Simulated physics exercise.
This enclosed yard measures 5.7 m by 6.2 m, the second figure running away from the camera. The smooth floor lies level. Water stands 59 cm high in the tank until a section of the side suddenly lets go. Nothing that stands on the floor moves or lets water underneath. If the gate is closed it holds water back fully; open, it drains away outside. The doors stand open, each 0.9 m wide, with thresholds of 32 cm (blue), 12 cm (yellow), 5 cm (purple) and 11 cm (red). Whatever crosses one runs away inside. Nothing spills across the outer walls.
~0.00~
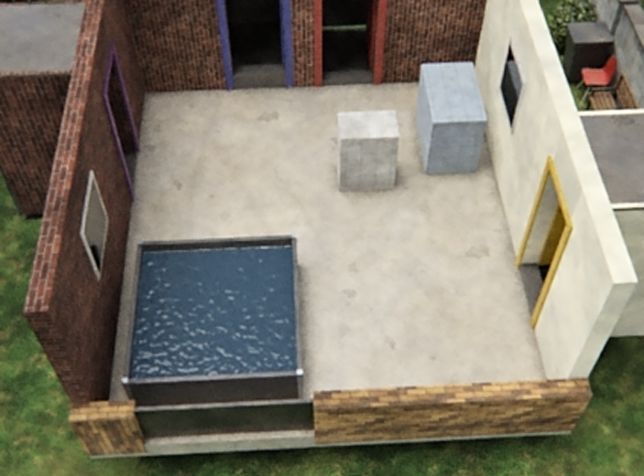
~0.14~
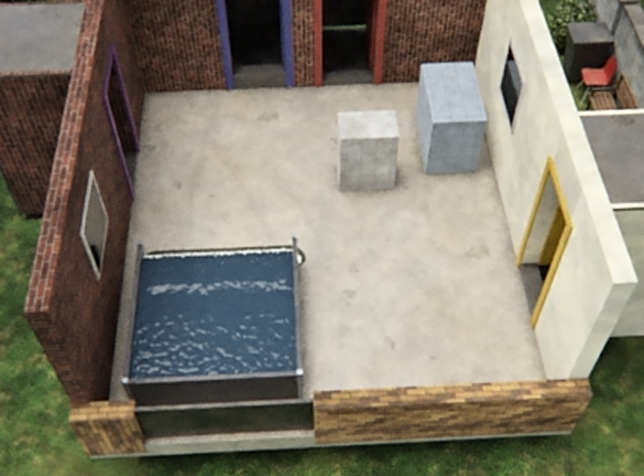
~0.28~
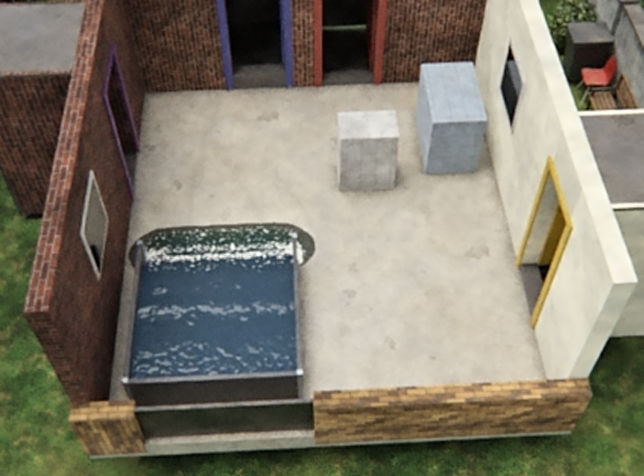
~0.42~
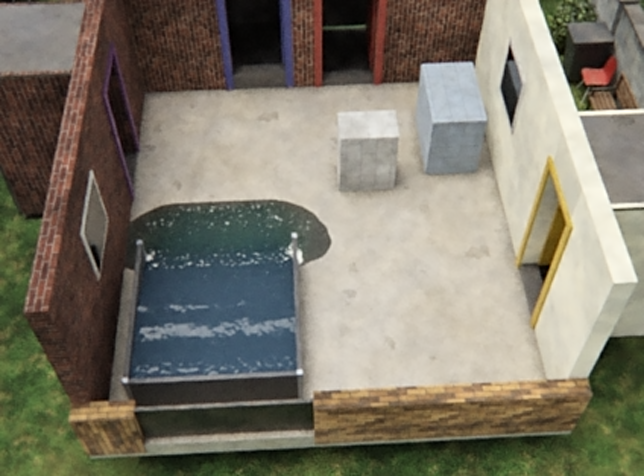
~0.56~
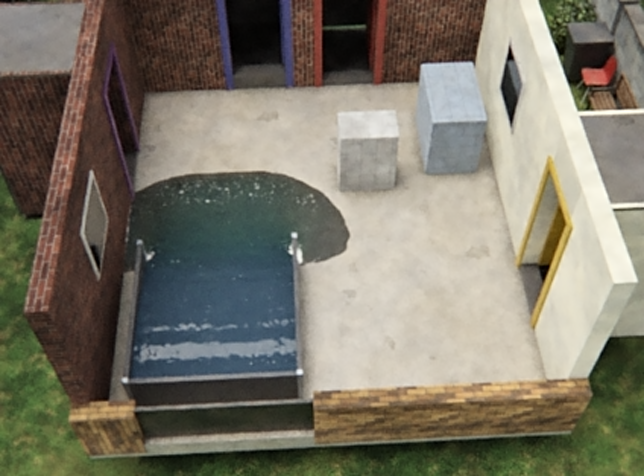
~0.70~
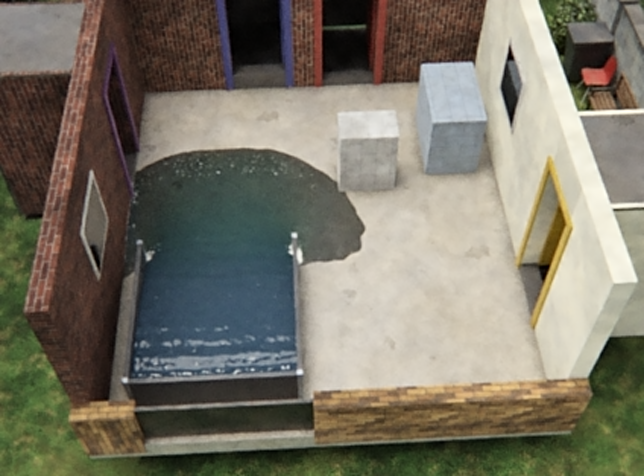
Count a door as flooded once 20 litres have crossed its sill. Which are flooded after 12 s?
The water let in: At the blue door it stays under the limit; at the yellow door it stays under the limit; at the purple door it exceeds the limit; at the red door it exceeds the limit.
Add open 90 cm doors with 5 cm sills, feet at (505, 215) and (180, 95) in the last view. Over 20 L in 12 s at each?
In that order: Below, past it.
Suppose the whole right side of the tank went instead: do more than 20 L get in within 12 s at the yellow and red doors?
Then: Yellow above, red not over.
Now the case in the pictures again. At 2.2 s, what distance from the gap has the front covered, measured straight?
About 4.8 m.
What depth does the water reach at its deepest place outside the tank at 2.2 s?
About 42 cm.
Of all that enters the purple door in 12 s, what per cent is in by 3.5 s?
About 25 per cent.
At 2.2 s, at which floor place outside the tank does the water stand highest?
Near (154, 109).
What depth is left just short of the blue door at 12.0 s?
Roughly 7.0 cm deep.
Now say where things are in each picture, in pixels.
The first frame shows still water, 59 cm deep, in the tank at (216, 308).
In the second frame, water pours out on the tank's far side and has run 1.1 m, to (301, 261); typically 8 cm deep outside, 59 cm at the tank's back.
In the third frame, water pours out on the tank's far side and has run 1.3 m, to (308, 244); typically 11 cm deep outside, 59 cm at the tank's back.
In the fourth frame, the front is at (130, 229), 1.6 m from the gap on the tank's far side; 3.0 m2 of floor is under water; 59 cm left at the back of the tank.
In the fifth frame, water pours out on the tank's far side and has run 2.0 m, to (133, 199); typically 8 cm deep outside, 56 cm at the tank's back.
In the sixth frame, water pours out on the tank's far side and has run 2.4 m, to (180, 157); typically 7 cm deep outside, 50 cm at the tank's back.
After 1.4 s water covers 40 % of the floor and is deepest (25 cm) near (219, 92); blue door 18 cm at the sill, 0 L in, yellow door not reached, purple door 11 cm at the sill, 1 L in, red door not reached.
After 2.2 s water covers 50 % of the floor and is deepest (42 cm) near (154, 109); blue door 29 cm at the sill, 0 L in, yellow door not reached, purple door 12 cm at the sill, 17 L in, red door 19 cm at the sill, 3 L in.
After 3.5 s water covers 55 % of the floor and is deepest (26 cm) near (141, 132); blue door 24 cm at the sill, 0 L in, yellow door not reached, purple door 11 cm at the sill, 43 L in, red door 17 cm at the sill, 41 L in.
After 7.0 s water covers 95 % of the floor and is deepest (16 cm) near (452, 98); blue door 7 cm at the sill, 0 L in, yellow door 3 cm at the sill, 0 L in, purple door 9 cm at the sill, 132 L in, red door 15 cm at the sill, 65 L in.
After 12.0 s water covers 100 % of the floor and is deepest (14 cm) near (118, 330); blue door 7 cm at the sill, 0 L in, yellow door 8 cm at the sill, 0 L in, purple door 8 cm at the sill, 157 L in, red door 6 cm at the sill, 75 L in.
